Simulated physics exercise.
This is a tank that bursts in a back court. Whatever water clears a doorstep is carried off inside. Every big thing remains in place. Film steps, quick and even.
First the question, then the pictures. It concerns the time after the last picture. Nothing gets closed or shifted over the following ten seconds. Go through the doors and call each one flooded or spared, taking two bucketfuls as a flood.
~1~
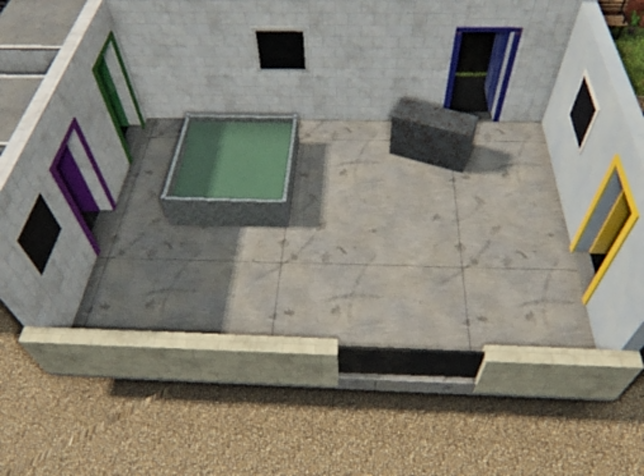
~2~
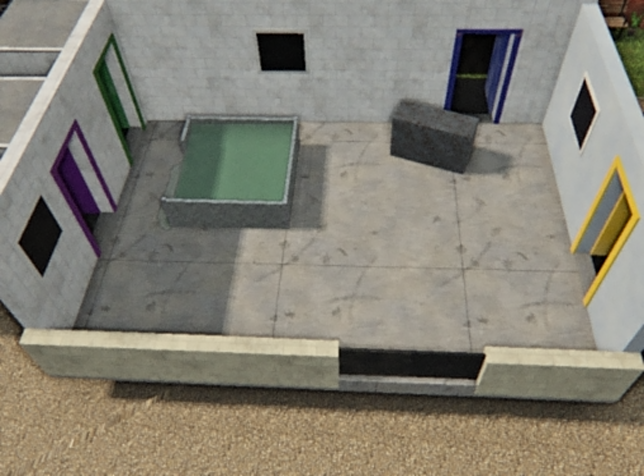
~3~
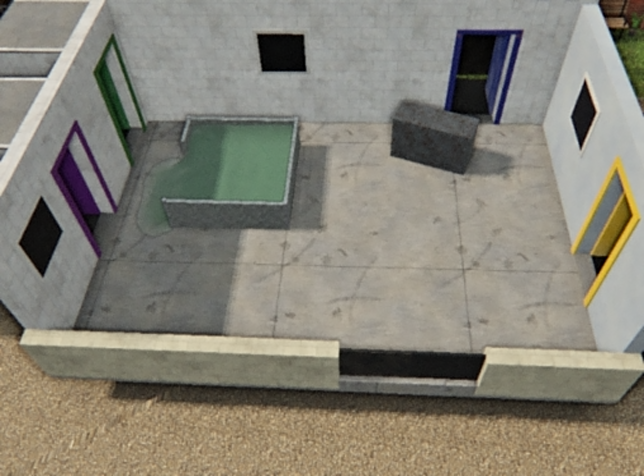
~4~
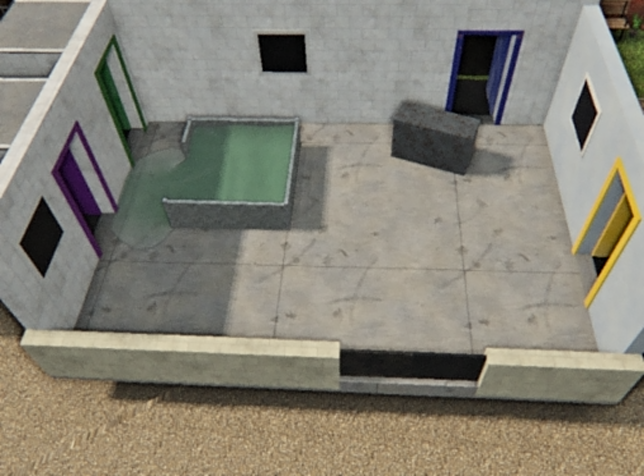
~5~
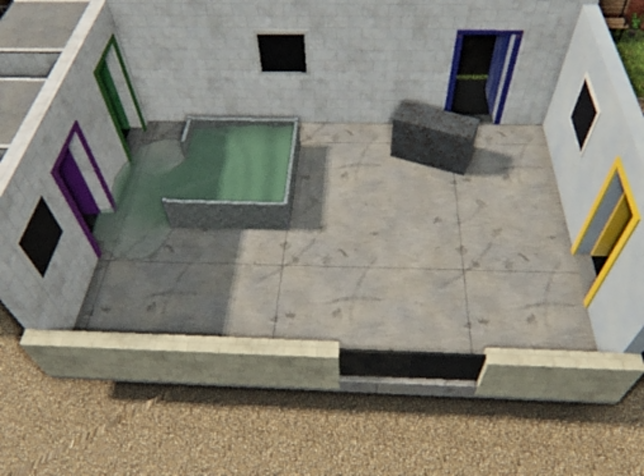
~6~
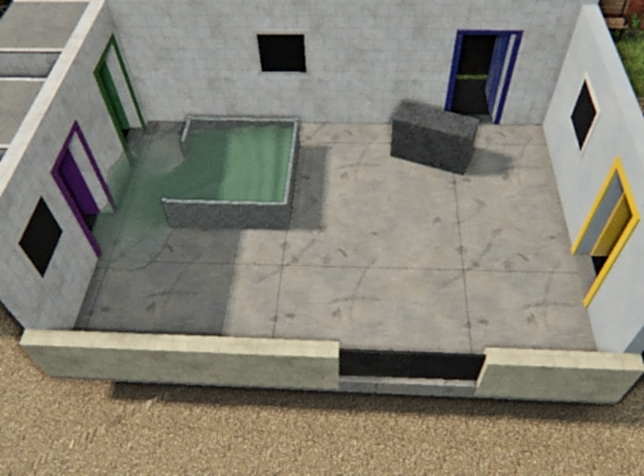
Blue door: Spared, purple door: Flooded, green door: Flooded, yellow door: Spared.
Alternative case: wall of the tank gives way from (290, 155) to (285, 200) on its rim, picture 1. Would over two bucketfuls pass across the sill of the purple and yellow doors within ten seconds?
Going door by door: The purple one stays safe, and the yellow one gets too much.
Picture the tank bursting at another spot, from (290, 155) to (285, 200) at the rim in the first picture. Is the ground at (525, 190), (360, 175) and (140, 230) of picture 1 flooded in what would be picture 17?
In the order you gave them, I get drenched, drenched, still bare.
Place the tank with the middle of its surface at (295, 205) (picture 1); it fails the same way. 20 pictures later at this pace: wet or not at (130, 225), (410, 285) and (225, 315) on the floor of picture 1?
Points in order: Inundated; not reached; inundated.
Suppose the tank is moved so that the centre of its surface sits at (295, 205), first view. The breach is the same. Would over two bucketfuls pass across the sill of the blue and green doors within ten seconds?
Then: The blue door takes less; the green door is under.
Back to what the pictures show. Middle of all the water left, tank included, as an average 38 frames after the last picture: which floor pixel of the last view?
Around (248, 213).
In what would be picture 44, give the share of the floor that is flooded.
Roughly 75 %.
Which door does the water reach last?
Result: The yellow door.
A moment on, water covers 10 % of the floor; the blue door not reached, the purple door far over two buckets in, the green door under two buckets in, the yellow door not reached.
Next, water covers 20 % of the floor; the blue door not reached, the purple door far over two buckets in, the green door under two buckets in, the yellow door not reached.
Then, water covers 30 % of the floor; the blue door not reached, the purple door far over two buckets in, the green door over two buckets in, the yellow door not reached.
Later, water covers 75 % of the floor; the blue door wet at the sill, nothing in, the purple door far over two buckets in, the green door over two buckets in, the yellow door not reached.
In the end, water covers 95 % of the floor; the blue door under two buckets in, the purple door far over two buckets in, the green door over two buckets in, the yellow door wet at the sill, nothing in.
